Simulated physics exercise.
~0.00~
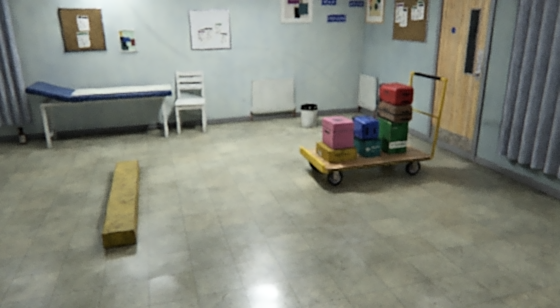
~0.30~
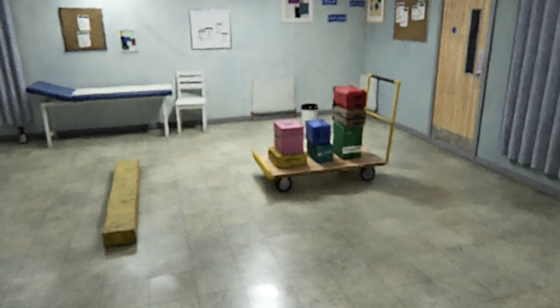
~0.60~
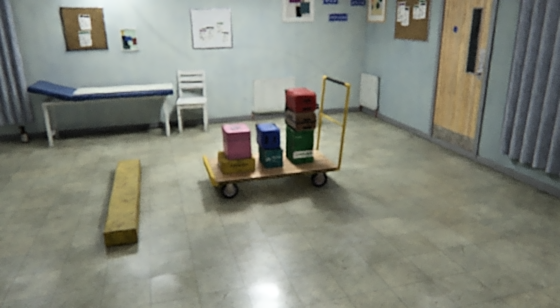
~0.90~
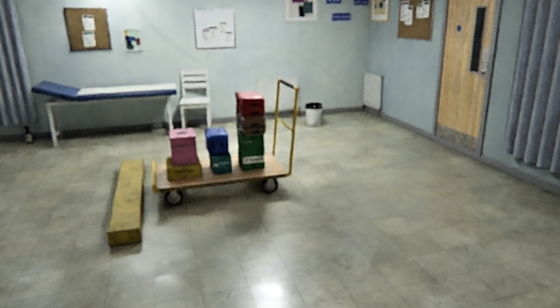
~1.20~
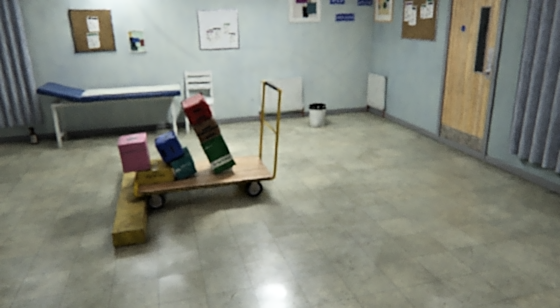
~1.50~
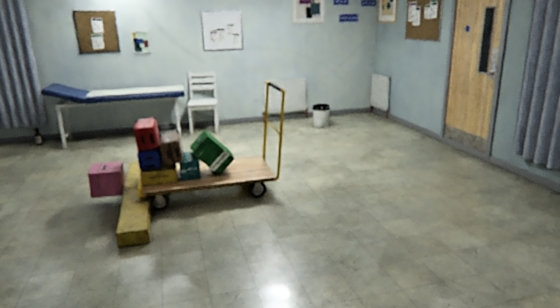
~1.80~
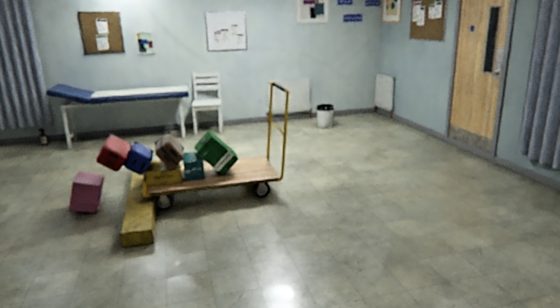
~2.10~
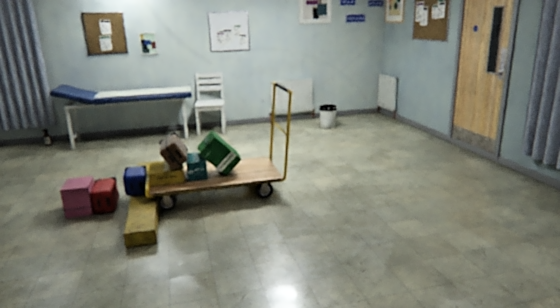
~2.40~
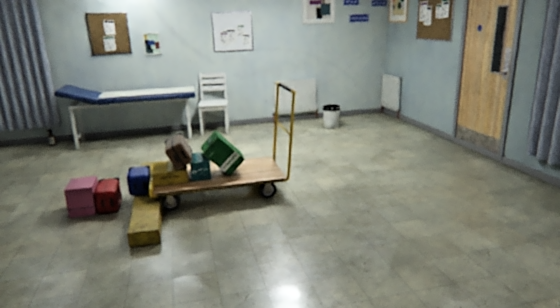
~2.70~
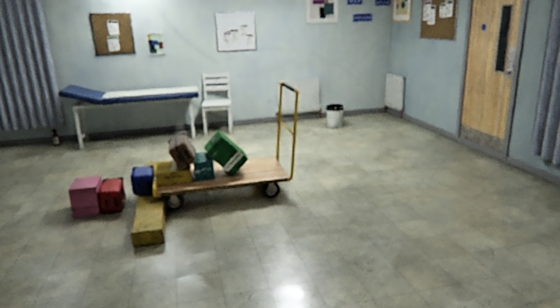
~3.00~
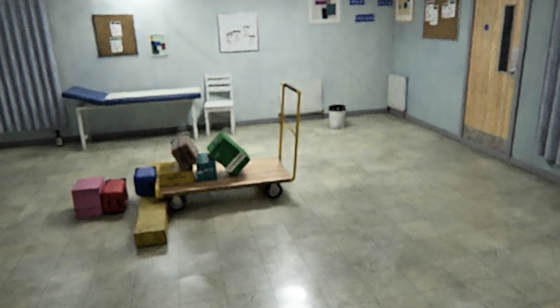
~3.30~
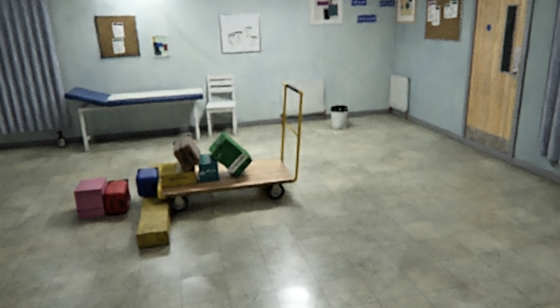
In a blue-walled room with a padded bench and a white chair, a flat cart stacked with coloured boxes rolls left toward a yellowish beam on the floor. The cart reaches the beam and stops abruptly, and the stacks tip forward. The pink box slides off the front and drops, while the red and blue ones tumble after it and the green one leans over. At the end, the pink, red and blue boxes rest on the floor beyond the cart's front edge, while the tilted brown and green boxes stay aboard with the yellow and teal ones.
